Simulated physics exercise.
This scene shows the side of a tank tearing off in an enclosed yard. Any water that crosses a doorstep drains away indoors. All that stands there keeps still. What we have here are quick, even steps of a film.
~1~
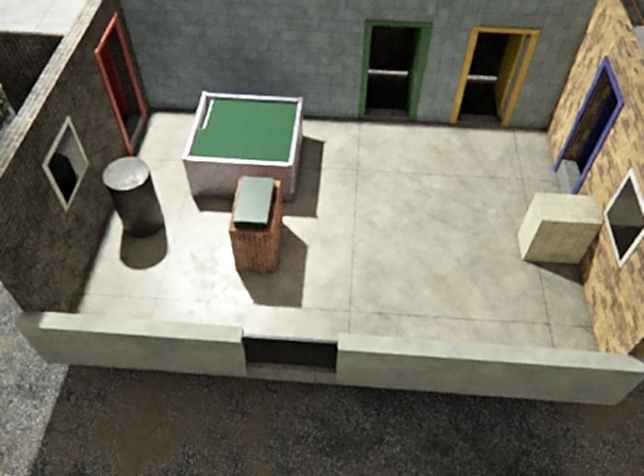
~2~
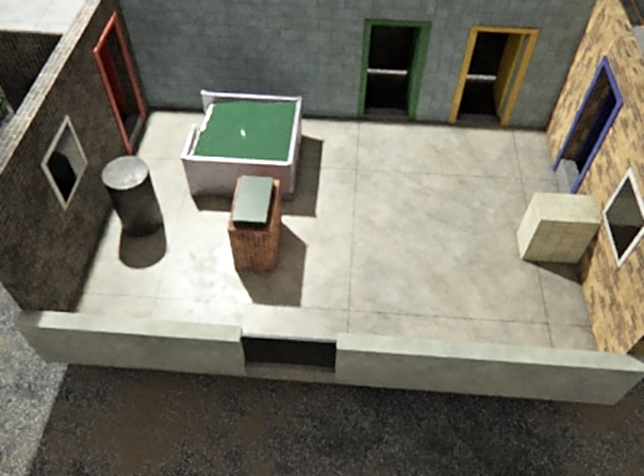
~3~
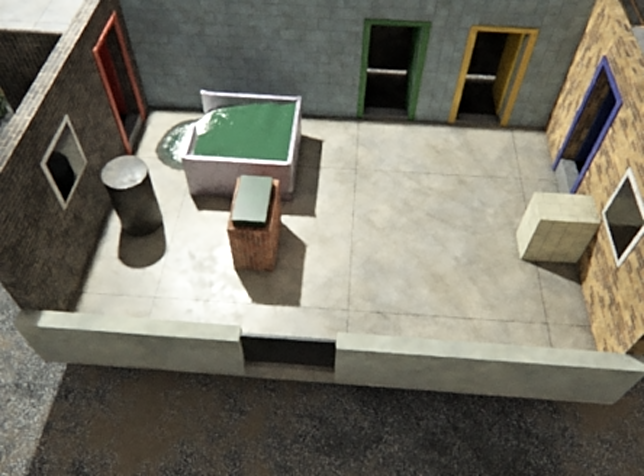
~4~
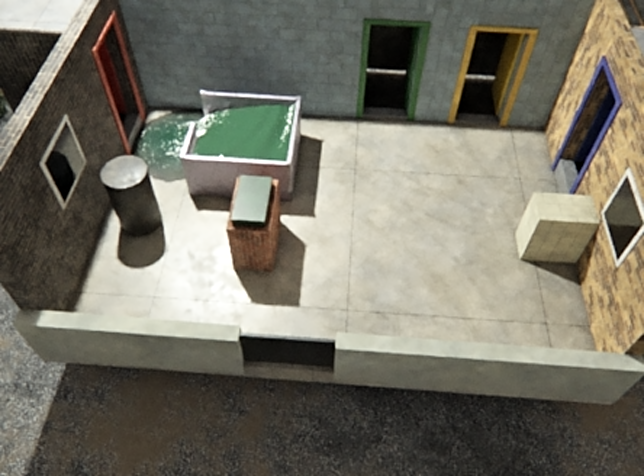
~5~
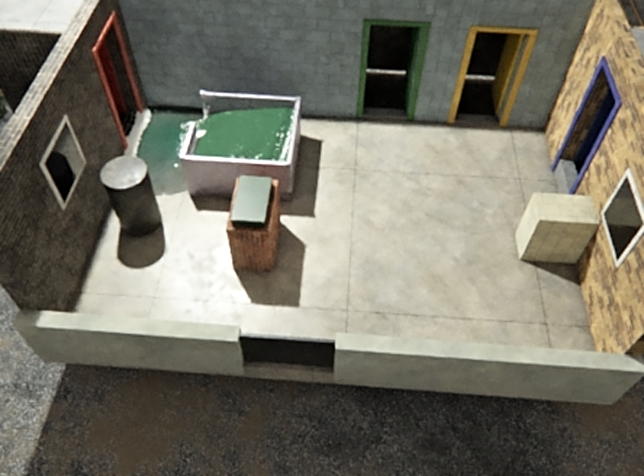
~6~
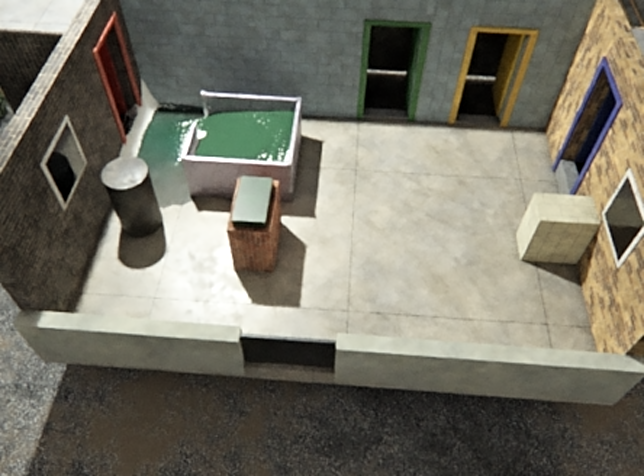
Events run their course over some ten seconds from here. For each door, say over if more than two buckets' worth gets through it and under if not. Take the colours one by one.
Green door: Under, red door: Over, yellow door: Under, blue door: Under.
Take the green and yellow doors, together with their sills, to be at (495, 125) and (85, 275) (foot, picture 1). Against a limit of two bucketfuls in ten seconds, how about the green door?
Well, the way I see it, the green door stays short of the threshold.
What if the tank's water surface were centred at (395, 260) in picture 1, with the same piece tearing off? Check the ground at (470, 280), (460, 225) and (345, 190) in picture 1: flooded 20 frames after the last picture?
In the order asked: Not reached, not reached, reached by the flood.
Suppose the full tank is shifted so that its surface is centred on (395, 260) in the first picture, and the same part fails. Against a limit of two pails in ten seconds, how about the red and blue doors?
The red door falls short, while the blue door falls short.
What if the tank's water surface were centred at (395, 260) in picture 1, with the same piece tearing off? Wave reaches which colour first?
One in green.
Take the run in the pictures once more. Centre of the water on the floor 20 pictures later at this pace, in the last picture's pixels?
Near (210, 173).
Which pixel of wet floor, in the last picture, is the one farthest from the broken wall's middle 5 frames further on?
The farthest wet point should be near (79, 287).
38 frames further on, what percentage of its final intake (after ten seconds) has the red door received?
My estimate is close to 100 per cent.
A moment on, water covers 10 % of the floor; the green door not reached, the red door far over two buckets in, the yellow door not reached, the blue door not reached.
Next, water covers 20 % of the floor; the green door not reached, the red door far over two buckets in, the yellow door not reached, the blue door not reached.
Then, water covers 35 % of the floor; the green door wet at the sill, nothing in, the red door far over two buckets in, the yellow door not reached, the blue door not reached.
Later, water covers 75 % of the floor; the green door wet at the sill, nothing in, the red door far over two buckets in, the yellow door wet at the sill, nothing in, the blue door wet at the sill, nothing in.
In the end, water covers 95 % of the floor; the green door wet at the sill, nothing in, the red door far over two buckets in, the yellow door wet at the sill, nothing in, the blue door wet at the sill, nothing in.
